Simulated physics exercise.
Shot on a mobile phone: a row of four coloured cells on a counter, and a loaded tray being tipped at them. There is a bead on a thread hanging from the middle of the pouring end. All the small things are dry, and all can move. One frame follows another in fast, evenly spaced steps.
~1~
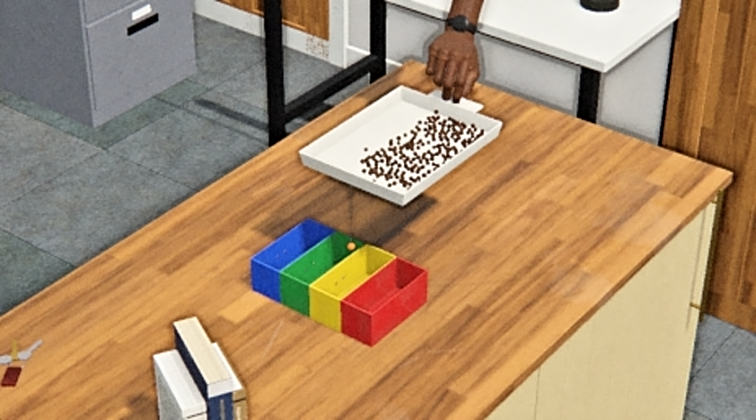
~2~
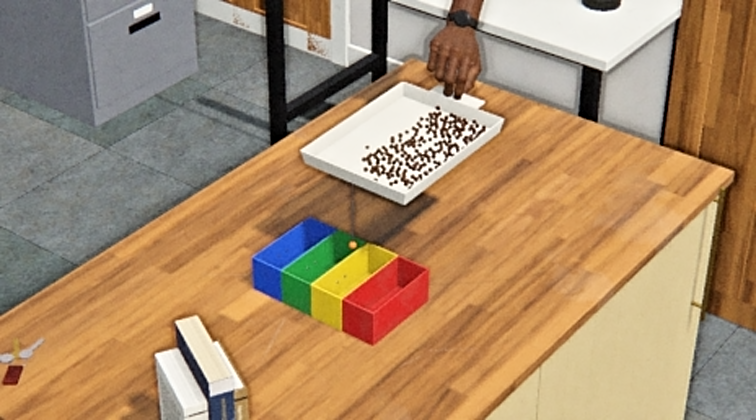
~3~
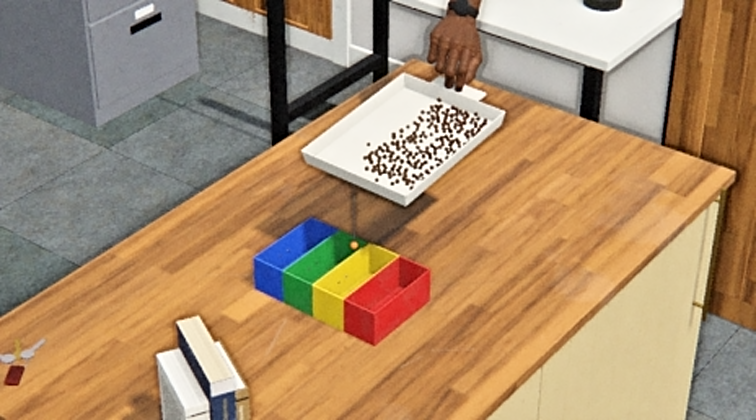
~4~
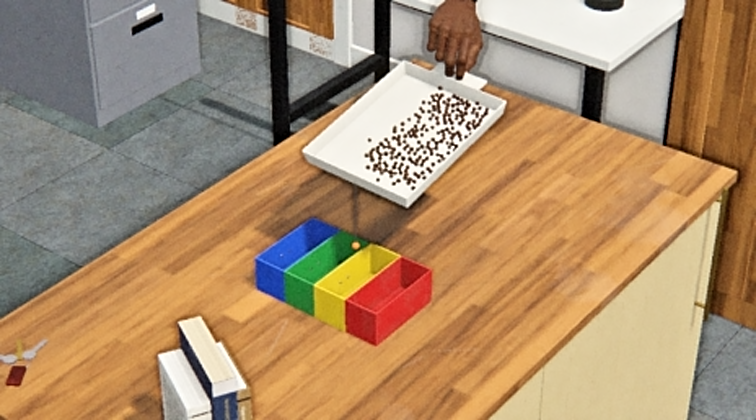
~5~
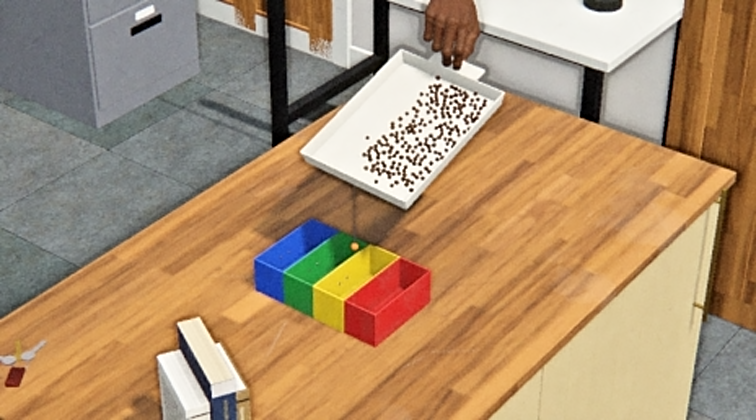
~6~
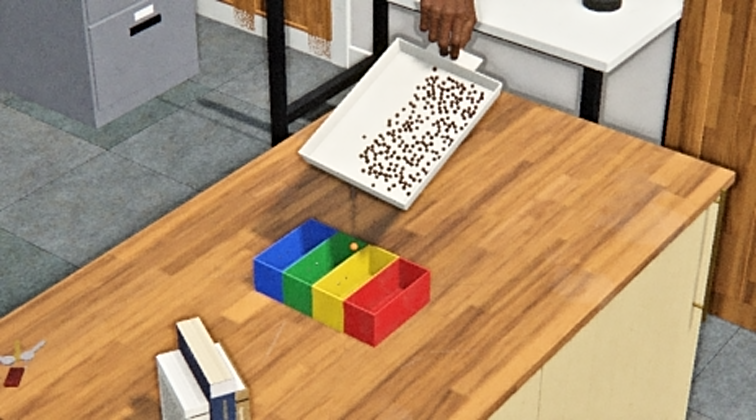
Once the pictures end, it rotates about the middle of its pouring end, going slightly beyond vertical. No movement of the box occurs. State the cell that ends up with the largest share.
It is the red cell.
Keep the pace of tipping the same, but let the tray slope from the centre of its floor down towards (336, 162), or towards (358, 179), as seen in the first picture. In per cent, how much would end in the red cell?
First heading 0 %, second heading 20 %.
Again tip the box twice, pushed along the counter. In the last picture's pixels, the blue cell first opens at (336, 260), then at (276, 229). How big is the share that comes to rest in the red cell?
That makes 0 per cent, followed by 20 per cent.
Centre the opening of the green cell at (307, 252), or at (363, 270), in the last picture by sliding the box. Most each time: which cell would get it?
In order of the tries: Red and the cell in yellow.
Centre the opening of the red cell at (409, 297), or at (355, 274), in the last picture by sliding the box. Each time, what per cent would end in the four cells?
You'd get 100 per cent first and 20 per cent second.
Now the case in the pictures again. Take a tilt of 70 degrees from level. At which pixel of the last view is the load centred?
I'd put the middle close to (389, 198).
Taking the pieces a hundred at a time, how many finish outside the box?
10 %.
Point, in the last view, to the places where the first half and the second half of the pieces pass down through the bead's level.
I'd put it at roughly (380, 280), and after that at roughly (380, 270).
Shortly afterwards, tray tipped steeply; the bulk on the tray; only a few in the red cell; only a few in the yellow cell; near a quarter falling or outside the box.
Next, tray tipped past a quarter turn; a little on the tray; near half in the red cell; a little in the yellow cell; near a quarter falling or outside the box.
Some moments later, tray tipped past a quarter turn; the bulk in the red cell; near a quarter in the yellow cell; a little falling or outside the box.
In the end, tray tipped past a quarter turn; the bulk in the red cell; near a quarter in the yellow cell; none at all in the green cell; none at all in the blue cell; a little outside the box.
